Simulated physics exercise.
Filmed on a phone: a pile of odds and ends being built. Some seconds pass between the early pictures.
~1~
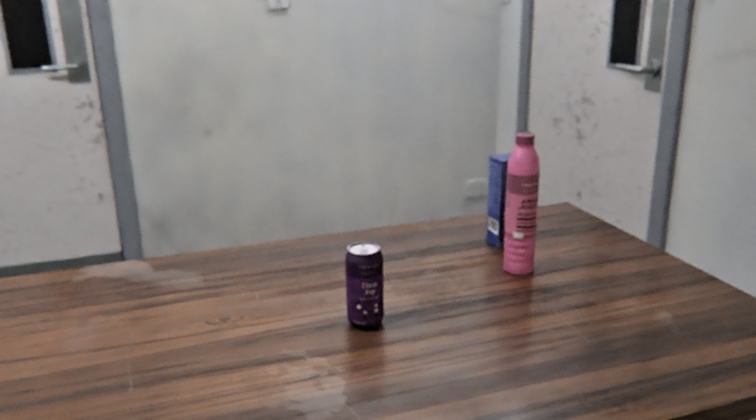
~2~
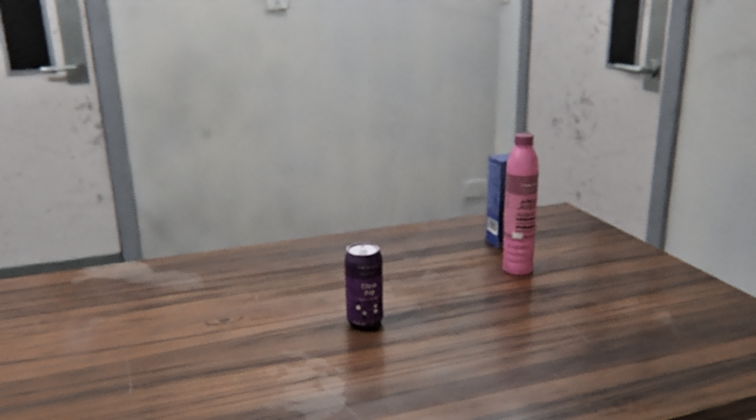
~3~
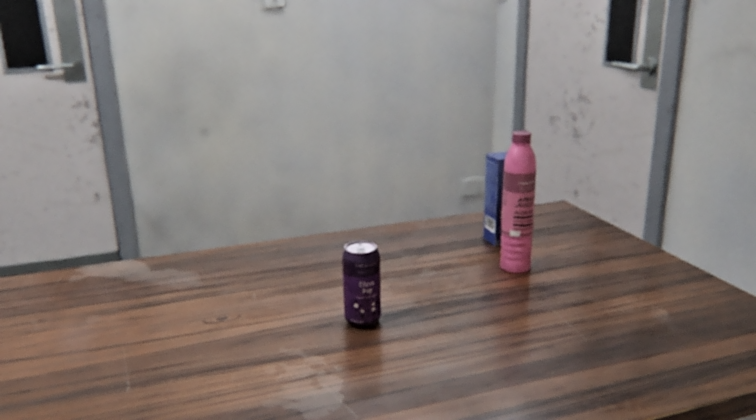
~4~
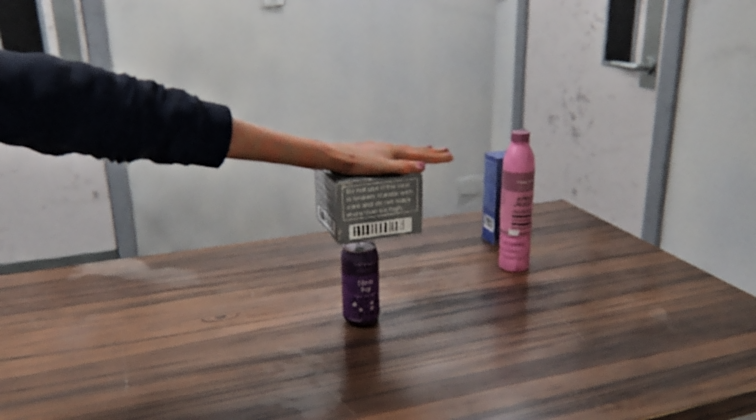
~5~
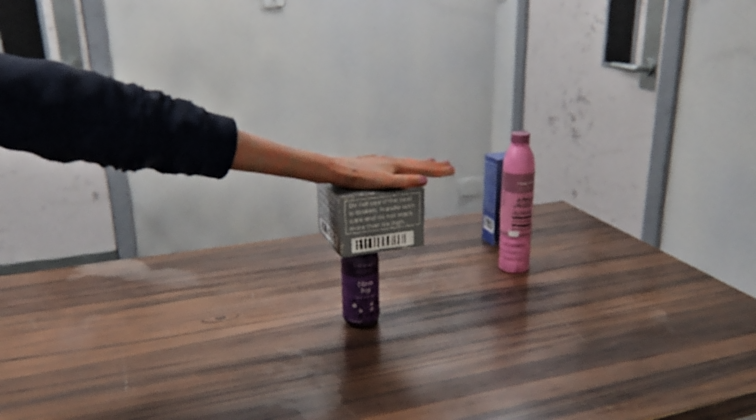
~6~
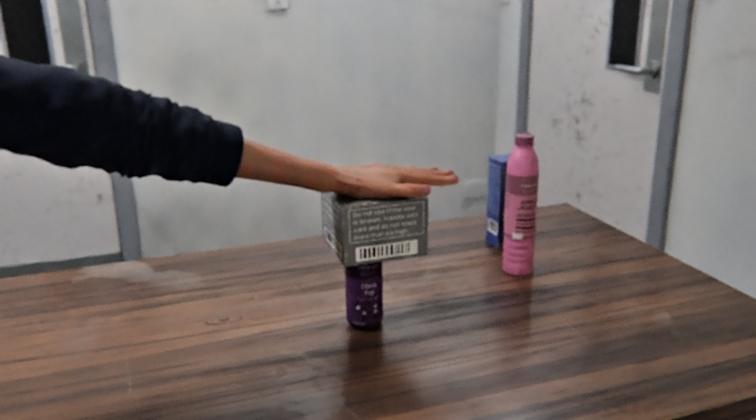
A hand lowering a grey box onto a purple can on a wooden table, beside a pink bottle and blue carton.
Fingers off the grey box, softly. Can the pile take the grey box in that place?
The pile keeps its balance.
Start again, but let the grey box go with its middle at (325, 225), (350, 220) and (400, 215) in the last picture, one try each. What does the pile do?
First try: It comes apart; second try: It holds; third try: It loses its balance.
Then, 0.50 s on from there, no change.
Then, 1.30 s on from there, grey box resting near (373, 219).
In the end, all 4 unmoved. At the end, from the last picture's camera, grey box near (374, 219). The pile stays up.
